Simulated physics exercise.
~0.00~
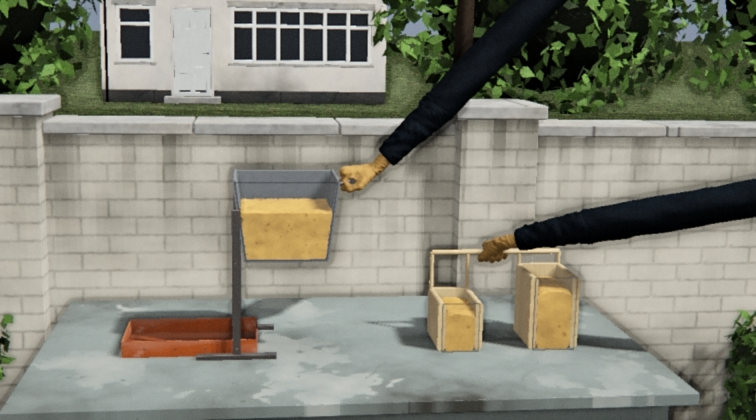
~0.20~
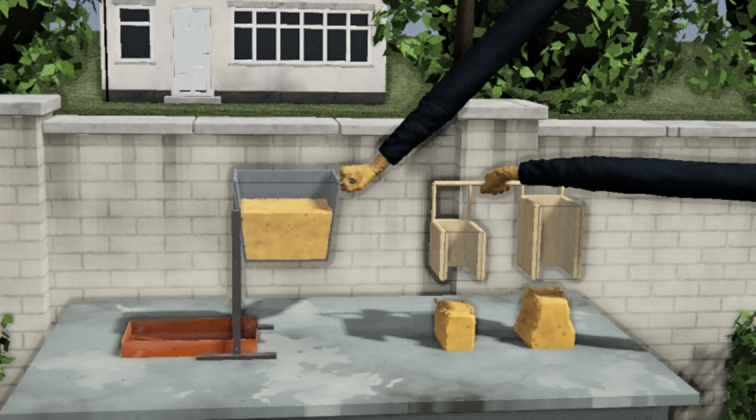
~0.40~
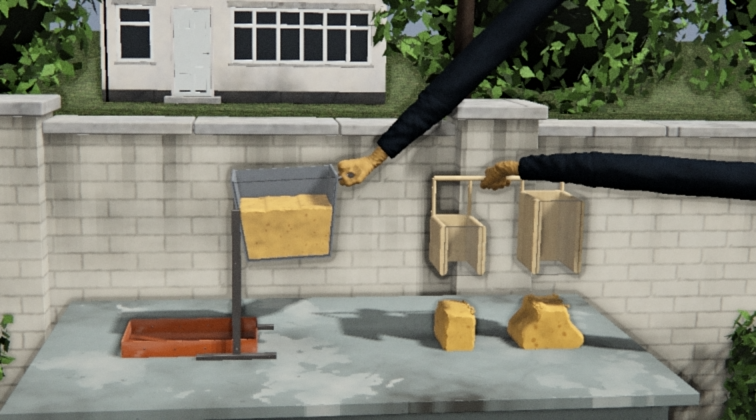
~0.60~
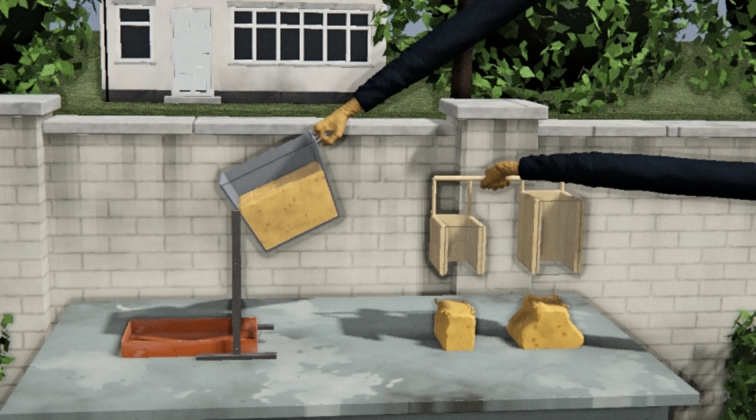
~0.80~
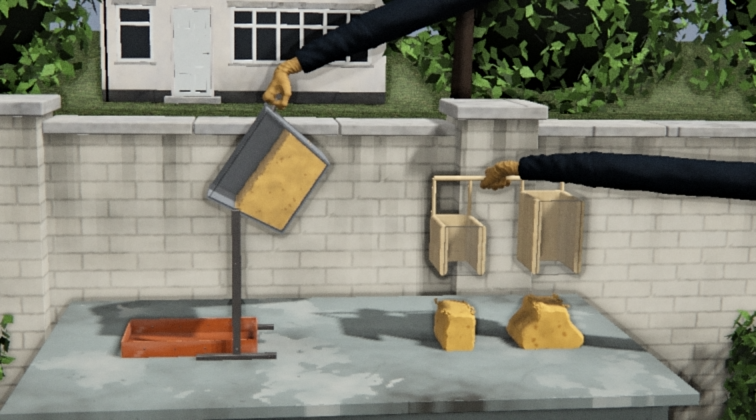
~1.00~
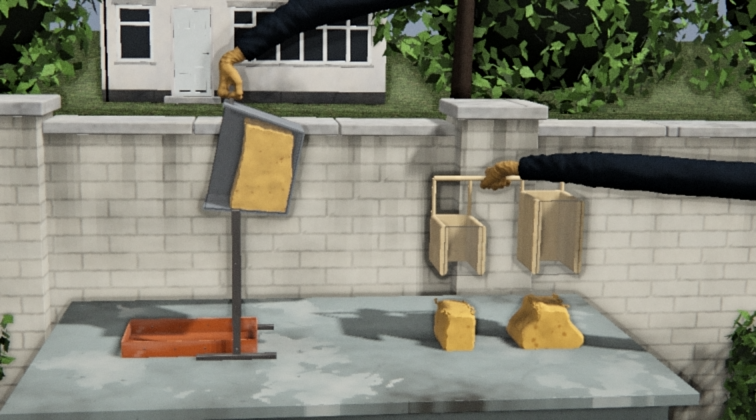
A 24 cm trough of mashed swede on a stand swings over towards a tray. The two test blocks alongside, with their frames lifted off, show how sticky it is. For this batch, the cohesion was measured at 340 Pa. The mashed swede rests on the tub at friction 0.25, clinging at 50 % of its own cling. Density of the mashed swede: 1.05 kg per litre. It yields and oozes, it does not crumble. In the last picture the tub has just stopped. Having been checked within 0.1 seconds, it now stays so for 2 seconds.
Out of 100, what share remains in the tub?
69 out of 100.
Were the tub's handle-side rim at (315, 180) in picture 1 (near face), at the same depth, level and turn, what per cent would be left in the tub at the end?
Close to 100 per cent would still be in the tub.
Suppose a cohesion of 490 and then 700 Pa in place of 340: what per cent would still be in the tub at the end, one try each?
Try one gives 100 per cent, try two gives 100 per cent.
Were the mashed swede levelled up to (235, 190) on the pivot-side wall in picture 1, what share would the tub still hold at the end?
45 %.
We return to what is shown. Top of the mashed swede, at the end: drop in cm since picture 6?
Roughly 14 cm.
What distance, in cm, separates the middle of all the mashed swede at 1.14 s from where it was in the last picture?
Around 5 cm.
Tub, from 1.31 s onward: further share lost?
I reckon it's around 18 in a hundred.
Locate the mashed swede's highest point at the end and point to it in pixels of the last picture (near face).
(265, 172).
After 1.14 s, the tub is at 78 degrees and holds 100 %.
After 1.31 s, the tub is at 78 degrees and holds 86 %.
After 1.48 s, the tub is at 78 degrees and holds 72 %.
After 1.65 s, the tub is at 78 degrees and holds 69 %.
After 3.00 s, at the end, the tub is at 78 degrees and holds 69 %.
